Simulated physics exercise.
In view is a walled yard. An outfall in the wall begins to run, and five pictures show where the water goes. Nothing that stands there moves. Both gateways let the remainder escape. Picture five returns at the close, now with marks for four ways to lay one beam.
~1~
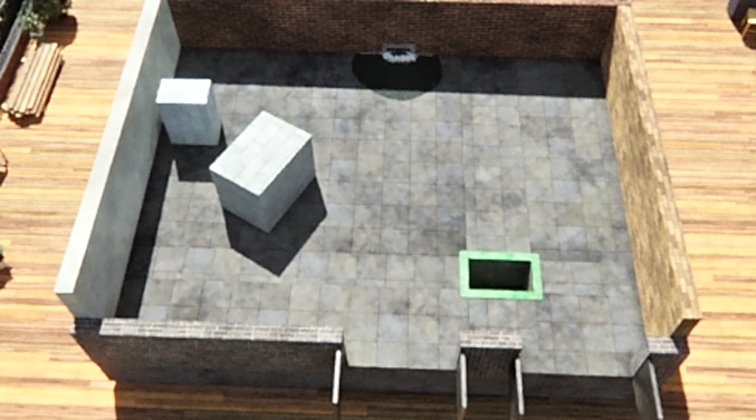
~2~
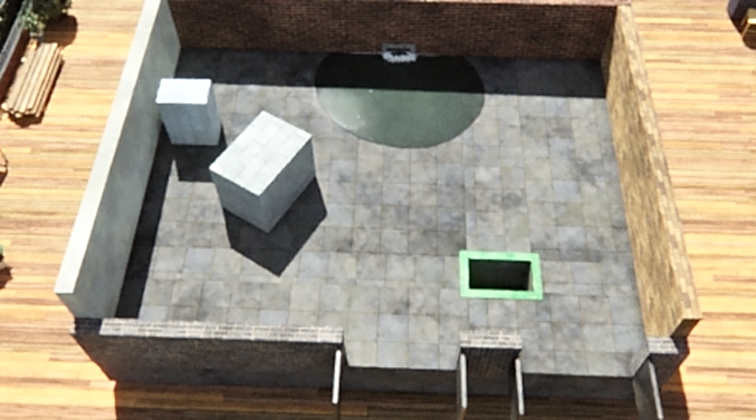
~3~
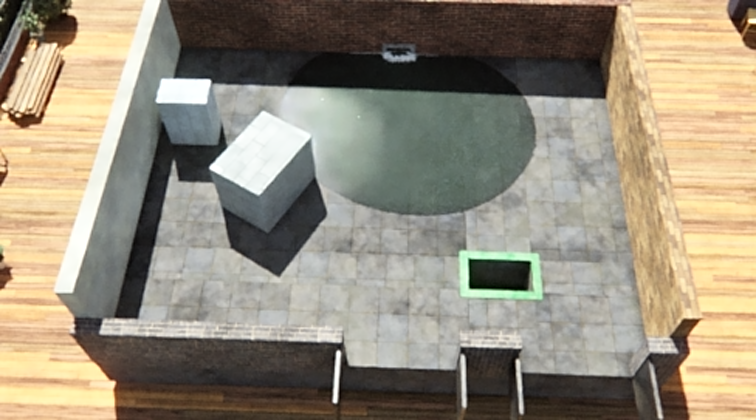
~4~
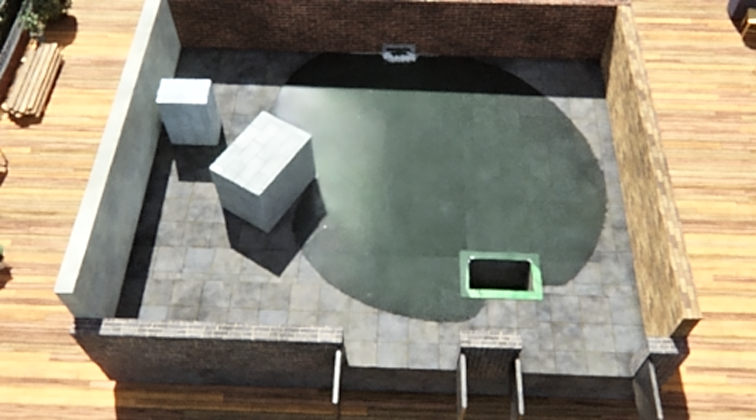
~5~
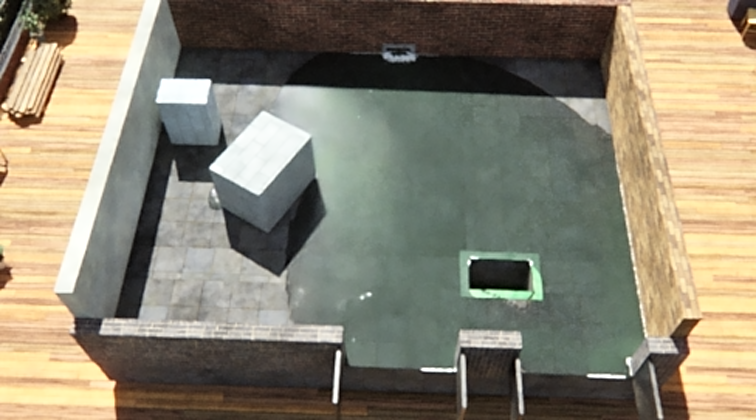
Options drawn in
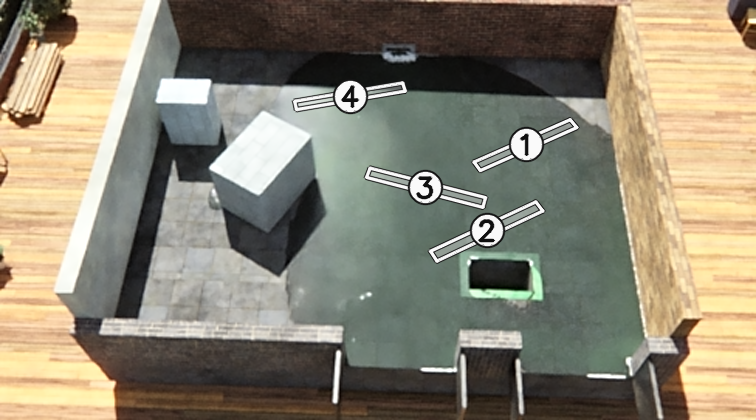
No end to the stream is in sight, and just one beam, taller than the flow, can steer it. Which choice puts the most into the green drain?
The best place is 1.
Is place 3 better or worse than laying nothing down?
Place 3 is worse.
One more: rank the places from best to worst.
1, 4, 3, 2.
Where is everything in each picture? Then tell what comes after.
The first frame shows outfall at (399, 50); green drain at (500, 275); open gate at (571, 359); open gate at (400, 353); front seen at (399, 94), 3 % of the ground wet; green drain still dry.
The second frame shows front seen at (391, 144), 12 % of the ground wet; green drain still dry.
The third frame shows front seen at (484, 199), 27 % of the ground wet; green drain still dry.
The fourth frame shows front seen at (477, 305), 48 % of the ground wet; green drain taking water.
The fifth frame shows front seen at (627, 303), 64 % of the ground wet; green drain taking water.
On the marked copy, 1 from (477, 166) to (573, 123); 2 from (433, 256) to (539, 206); 3 from (368, 172) to (484, 202); 4 from (295, 105) to (403, 87).
For place 1, about 30 % of the stream goes into the green drain, about 70 % out by the gates.
For place 2, next to none of the stream goes into the green drain, about 99 % out by the gates.
For place 3, about 8 % of the stream goes into the green drain, about 92 % out by the gates.
For place 4, about 18 % of the stream goes into the green drain, about 82 % out by the gates.
